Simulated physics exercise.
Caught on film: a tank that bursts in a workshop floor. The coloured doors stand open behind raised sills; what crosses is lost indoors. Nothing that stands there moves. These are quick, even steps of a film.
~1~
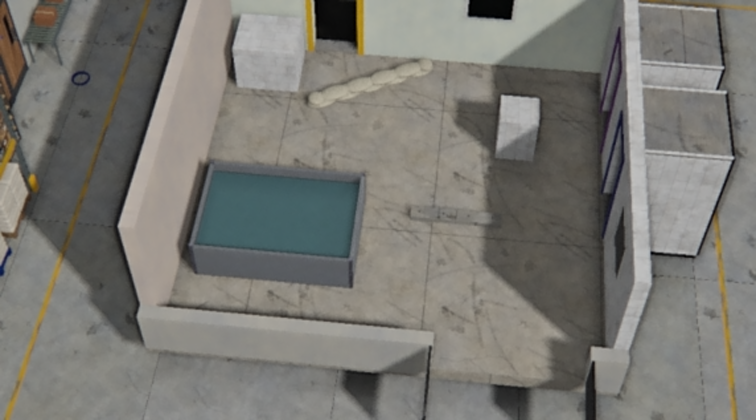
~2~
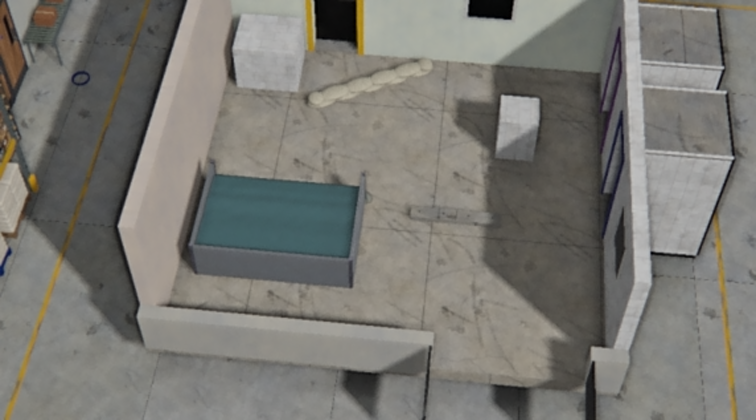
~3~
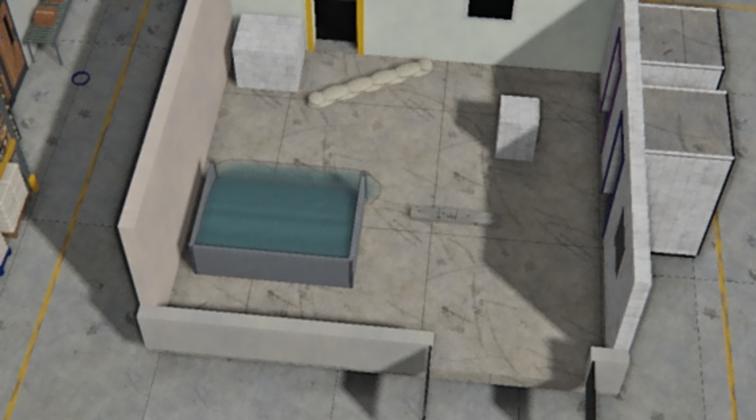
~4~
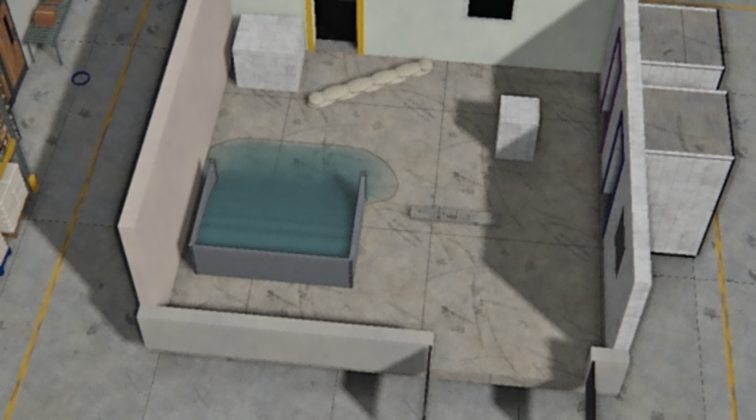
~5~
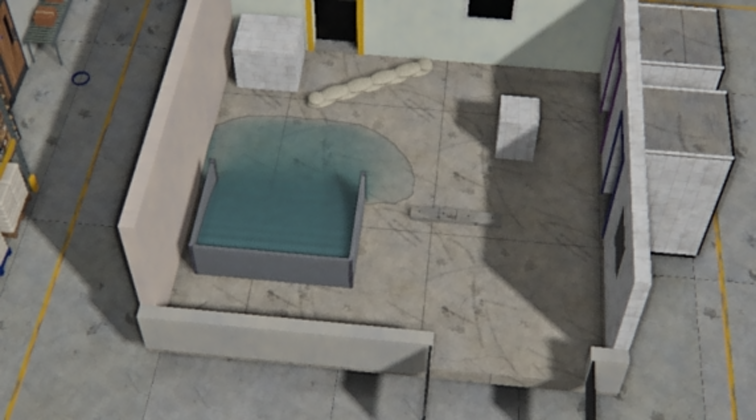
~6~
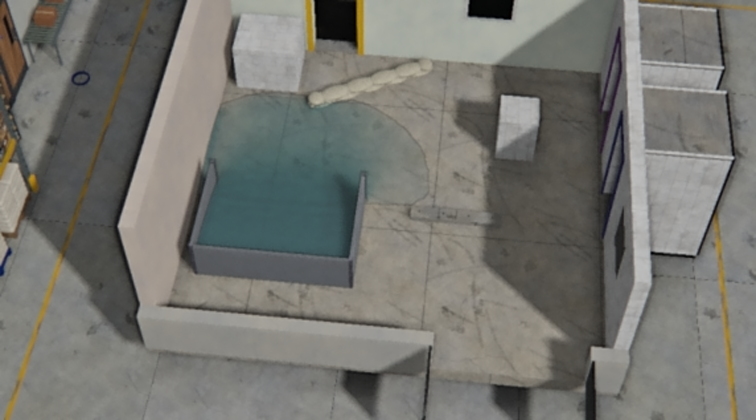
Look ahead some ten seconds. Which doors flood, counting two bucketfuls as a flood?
One by one: The blue door holds within the limit; the yellow door floods; the purple door floods.
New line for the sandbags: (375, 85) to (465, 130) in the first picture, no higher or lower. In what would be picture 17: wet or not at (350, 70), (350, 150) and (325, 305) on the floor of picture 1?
As listed: Awash, covered, not flooded.
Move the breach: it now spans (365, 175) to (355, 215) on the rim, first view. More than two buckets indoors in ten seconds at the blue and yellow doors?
In short: Blue is over; yellow takes less.
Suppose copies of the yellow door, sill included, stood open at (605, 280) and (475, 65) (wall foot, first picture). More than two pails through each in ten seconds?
In turn: Holds, lets more in.
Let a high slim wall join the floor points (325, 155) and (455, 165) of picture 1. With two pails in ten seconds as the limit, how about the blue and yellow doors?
Then: Blue lets more in; yellow passes that mark.
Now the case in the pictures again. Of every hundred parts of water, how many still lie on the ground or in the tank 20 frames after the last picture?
Close to 94 %.
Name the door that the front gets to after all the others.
It is the one in blue.
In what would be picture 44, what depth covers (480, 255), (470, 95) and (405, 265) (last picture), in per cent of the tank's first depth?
About 0, 8 and 0 per cent.
A moment on, water covers 35 % of the floor; the blue door not reached, the yellow door under two buckets in, the purple door not reached.
Next, water covers 40 % of the floor; the blue door not reached, the yellow door far over two buckets in, the purple door not reached.
Then, water covers 45 % of the floor; the blue door not reached, the yellow door far over two buckets in, the purple door wet at the sill, nothing in.
Later, water covers 75 % of the floor; the blue door wet at the sill, nothing in, the yellow door far over two buckets in, the purple door over two buckets in.
In the end, water covers 90 % of the floor; the blue door under two buckets in, the yellow door far over two buckets in, the purple door over two buckets in.
